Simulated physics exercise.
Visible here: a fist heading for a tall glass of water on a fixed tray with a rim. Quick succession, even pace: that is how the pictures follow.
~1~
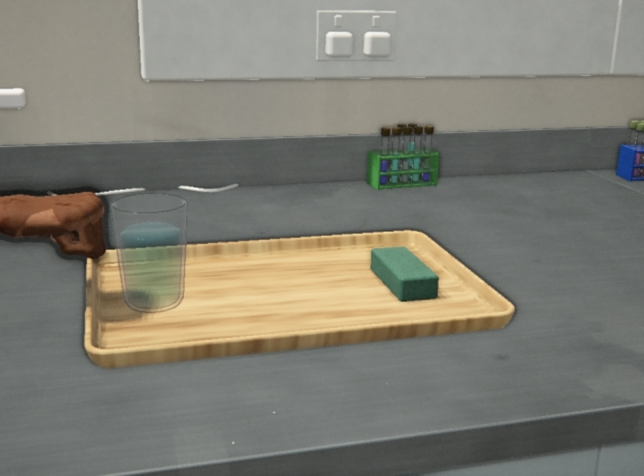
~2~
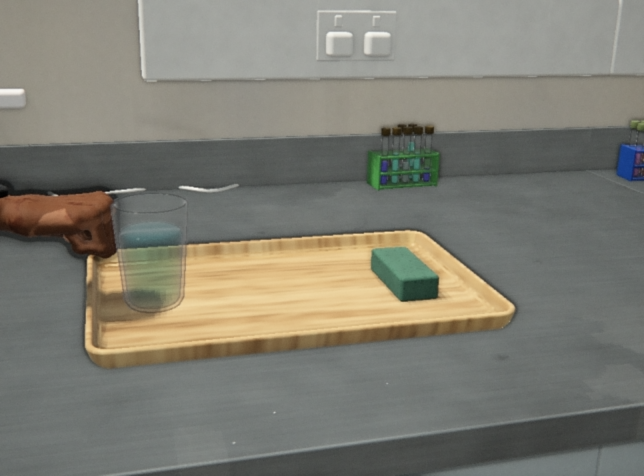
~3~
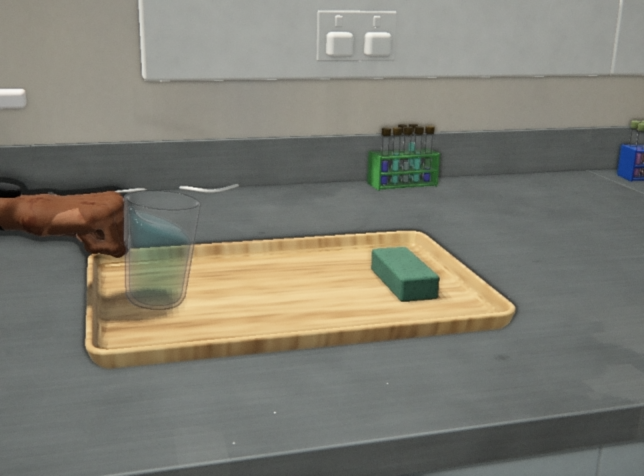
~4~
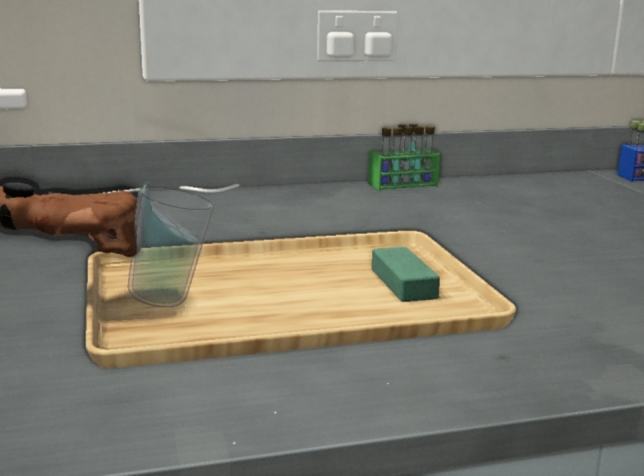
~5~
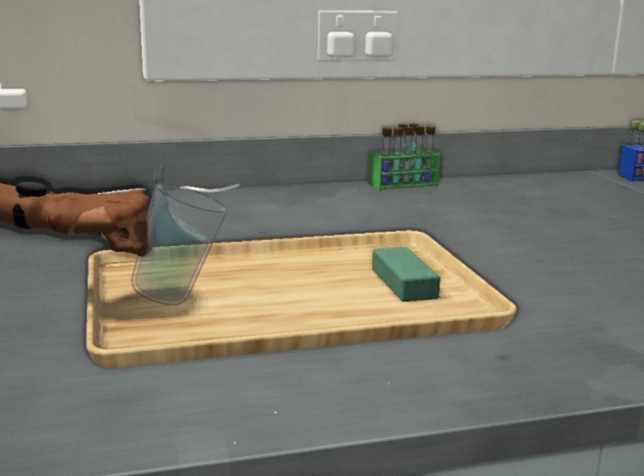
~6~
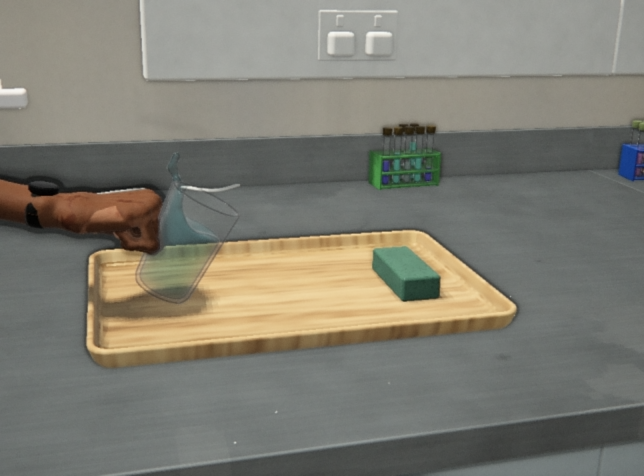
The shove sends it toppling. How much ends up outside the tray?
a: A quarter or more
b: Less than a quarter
b.
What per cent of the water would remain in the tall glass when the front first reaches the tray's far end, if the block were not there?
45 %.
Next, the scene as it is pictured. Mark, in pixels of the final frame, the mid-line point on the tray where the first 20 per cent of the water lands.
At about (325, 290).
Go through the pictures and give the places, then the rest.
It leans 0°; its right rim is at (186, 203); the water meets the walls at (118, 231) and (182, 227); the tray's far rim is at (462, 267); a block is fixed to the tray further along, in the first frame.
It leans 0°; its right rim is at (186, 203); the water meets the walls at (118, 231) and (182, 227), in the second frame.
It leans 7°; its right rim is at (199, 204); the water meets the walls at (129, 208) and (186, 228), in the third frame.
It leans 13°; its right rim is at (211, 206); the water meets the walls at (143, 191) and (199, 235), in the fourth frame.
It leans 21°; its right rim is at (225, 210); the water meets the walls at (148, 222) and (209, 234); 1 per cent is over the edge, in the fifth frame.
It leans 28°; its right rim is at (237, 215); the water meets the walls at (154, 234) and (220, 233); 1 per cent is over the edge, in the sixth frame.
A moment on, the tall glass lies on its side and 96 per cent is in the glass, 0 on the tray and 4 above or beyond its rim.
Next, the tall glass lies on its side and 48 per cent is in the glass, 43 on the tray and 9 above or beyond its rim.
Then the tall glass lies on its side and 24 per cent is in the glass, 51 on the tray and 25 above or beyond its rim.
Later the tall glass lies on its side and 13 per cent is in the glass, 76 on the tray and 11 above or beyond its rim.
At rest 90 per cent is held by tray and glass, 10 is off the tray.
